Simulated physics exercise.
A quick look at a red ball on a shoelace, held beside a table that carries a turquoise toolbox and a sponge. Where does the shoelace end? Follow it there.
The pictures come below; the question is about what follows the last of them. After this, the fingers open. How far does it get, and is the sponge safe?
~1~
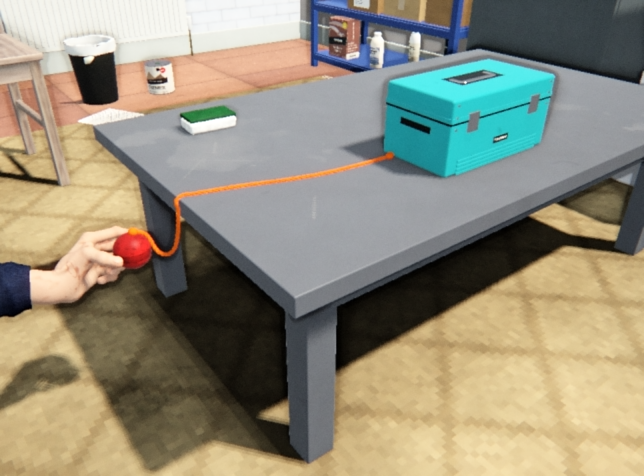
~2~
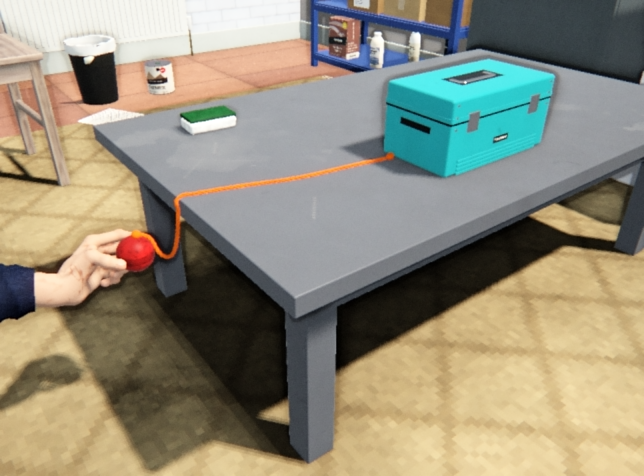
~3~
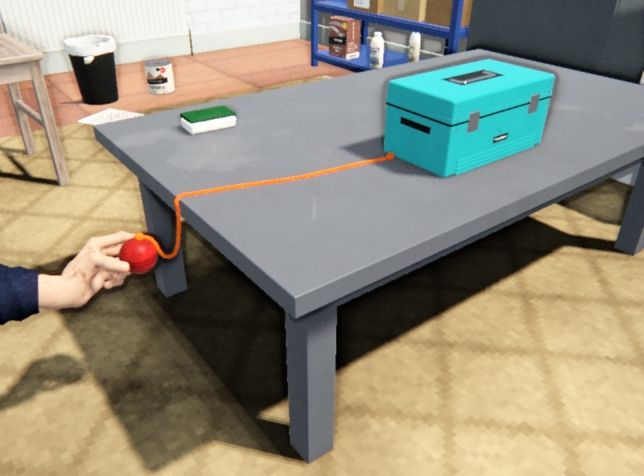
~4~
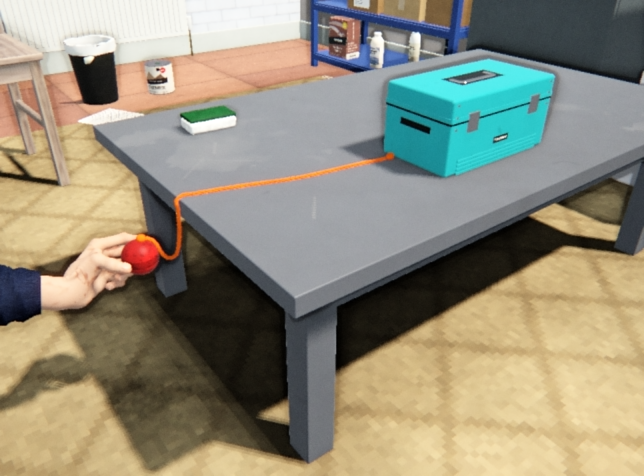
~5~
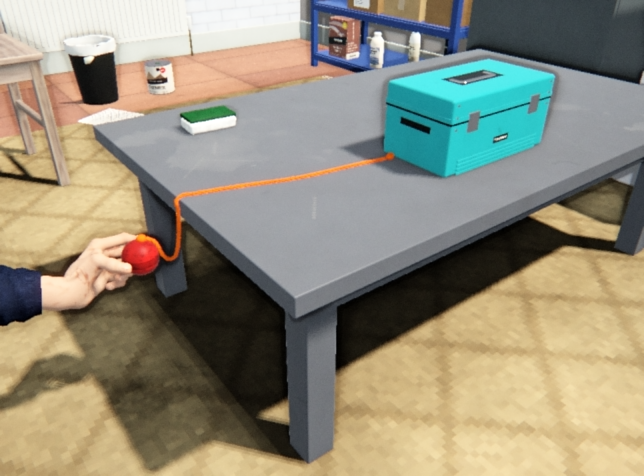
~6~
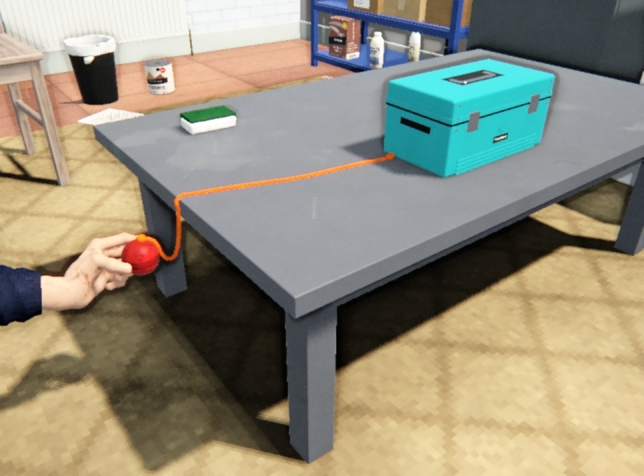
The red ball stays suspended; the sponge stays put.
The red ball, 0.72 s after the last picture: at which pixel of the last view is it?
Approx. position: (210, 342).
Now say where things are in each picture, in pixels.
In the first frame, red ball (132, 250); turquoise toolbox (473, 77); sponge (208, 112).
In the second frame, red ball (135, 253).
In the third frame, red ball (138, 255).
In the fourth frame, red ball (140, 257); shoelace through (327, 172) (242, 186).
In the fifth frame, red ball (140, 257); shoelace through (327, 172) (242, 186).
In the sixth frame, red ball (140, 257); turquoise toolbox (473, 77); sponge (208, 112); shoelace tied to the toolbox, with little slack.
Then, 0.72 s on from there, ball off the ground near (210, 342); toolbox in place; sponge in place.
Then, 1.56 s on from there, ball off the ground near (238, 324); toolbox in place; sponge in place.
In the end, ball off the ground near (197, 348); toolbox in place; sponge in place. The red ball hangs in the air and the sponge remains where it stands.
